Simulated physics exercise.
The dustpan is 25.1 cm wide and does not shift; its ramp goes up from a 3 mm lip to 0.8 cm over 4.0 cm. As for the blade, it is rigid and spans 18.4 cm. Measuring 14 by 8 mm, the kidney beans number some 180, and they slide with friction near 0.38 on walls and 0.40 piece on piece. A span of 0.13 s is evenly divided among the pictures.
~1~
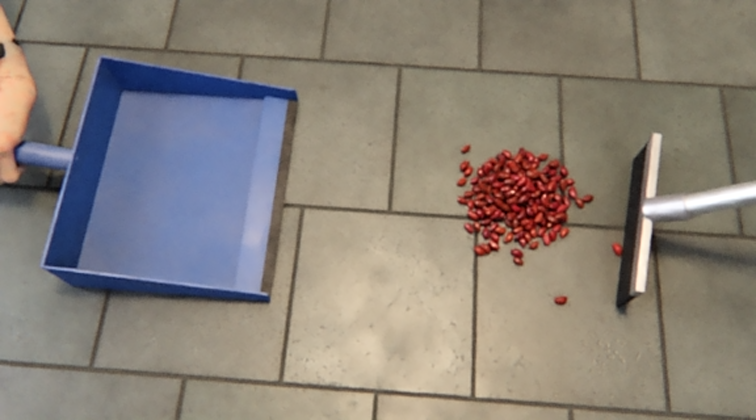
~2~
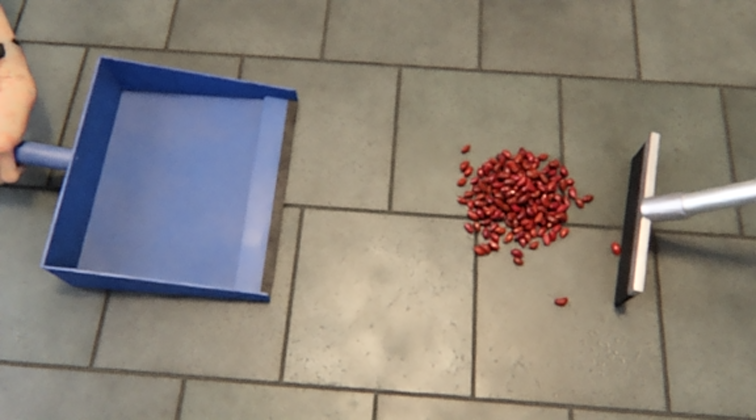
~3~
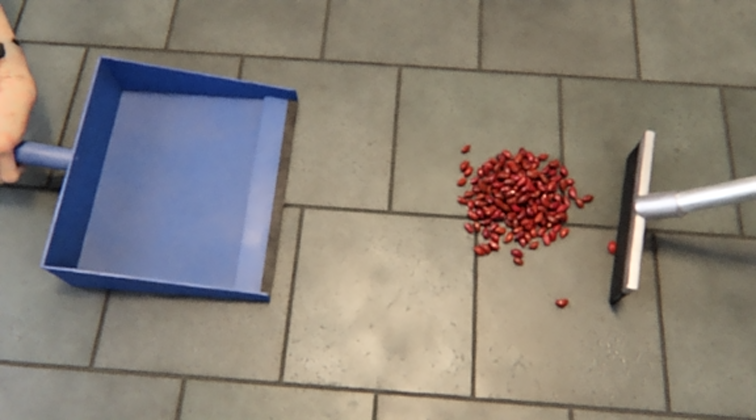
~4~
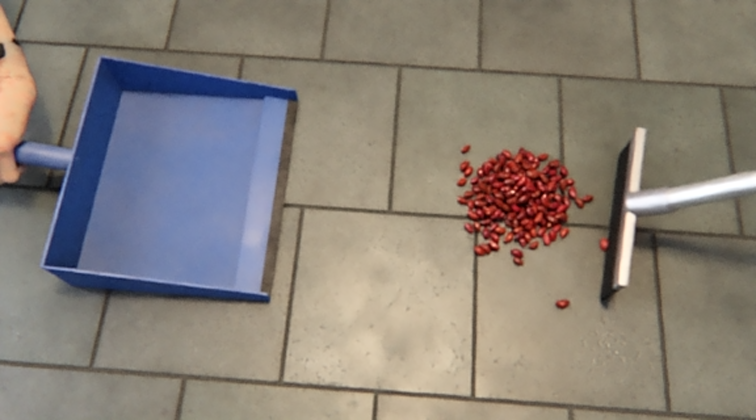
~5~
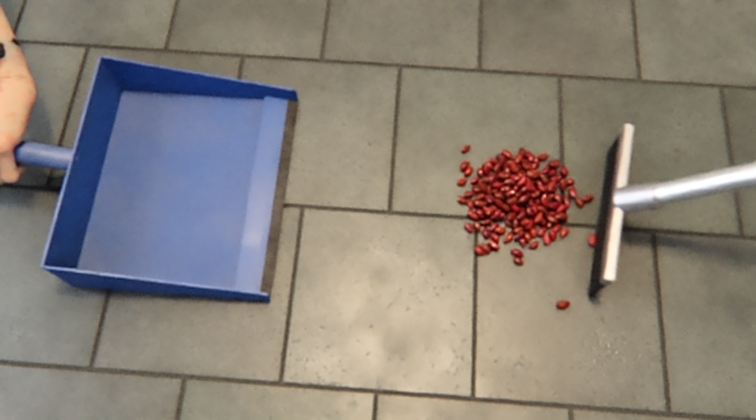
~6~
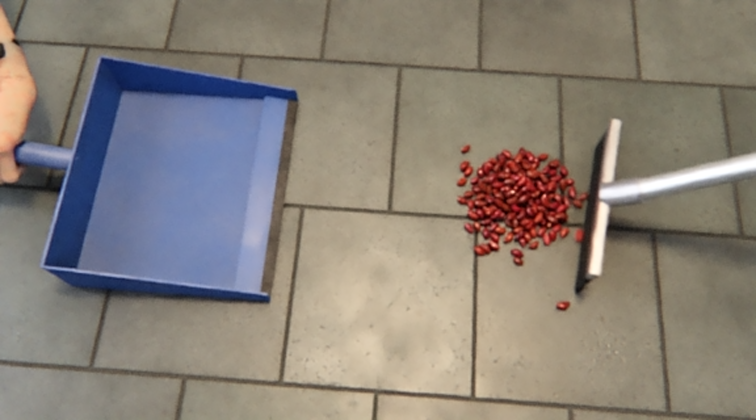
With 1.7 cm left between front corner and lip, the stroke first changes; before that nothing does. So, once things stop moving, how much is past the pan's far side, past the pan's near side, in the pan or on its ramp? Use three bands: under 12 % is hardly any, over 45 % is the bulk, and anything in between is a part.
Past the pan's far side: A part, past the pan's near side: Hardly any, in the pan or on its ramp: A part.
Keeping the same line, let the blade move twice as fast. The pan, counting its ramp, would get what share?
It would be around 40 per cent.
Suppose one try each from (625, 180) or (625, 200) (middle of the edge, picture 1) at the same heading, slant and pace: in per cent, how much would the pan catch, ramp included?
First try about 10 per cent, second about 15 per cent.
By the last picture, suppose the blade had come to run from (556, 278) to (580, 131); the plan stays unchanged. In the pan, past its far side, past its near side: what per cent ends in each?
You'd see pan at 40, far at 20 and near at 0.
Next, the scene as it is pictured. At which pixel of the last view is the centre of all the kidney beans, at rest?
At about (296, 126).
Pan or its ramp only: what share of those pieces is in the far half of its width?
Something like 100 per cent of the catch.
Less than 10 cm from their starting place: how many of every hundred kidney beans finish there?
Roughly 5 per cent.
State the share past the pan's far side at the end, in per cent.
Roughly 30 per cent.
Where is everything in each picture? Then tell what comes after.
The first frame shows blade from (637, 291) to (653, 142), moved 0.0 cm, 0 of the pieces shifted so far; middle of the pieces at (520, 195); pan at (175, 187).
The second frame shows blade from (635, 290) to (651, 141), moved 0.2 cm, 0 of the pieces shifted so far; middle of the pieces at (520, 195).
The third frame shows blade from (629, 288) to (646, 139), moved 0.8 cm, 1 of the pieces shifted so far; middle of the pieces at (520, 195).
The fourth frame shows blade from (619, 285) to (637, 136), moved 1.8 cm, 2 of the pieces shifted so far; middle of the pieces at (520, 195).
The fifth frame shows blade from (607, 280) to (626, 132), moved 3.1 cm, 2 of the pieces shifted so far; middle of the pieces at (520, 195).
The sixth frame shows blade from (592, 274) to (613, 128), moved 4.6 cm, 3 of the pieces shifted so far; middle of the pieces at (520, 195); pan at (175, 187).
Then, 0.29 s after the last picture, middle of the blade 20 cm from the lip; 0 % over the lip, far side 5 %, near side 0 %.
Then, 0.49 s after the last picture, middle of the blade 9 cm from the lip; 0 % over the lip, far side 20 %, near side 0 %.
Then, 0.80 s after the last picture, middle of the blade 3 cm from the lip; 30 % over the lip, far side 30 %, near side 5 %.
In the end, far side 30 %, near side 5 %, pan 30 %, in front of the lip or behind the blade 40 %.
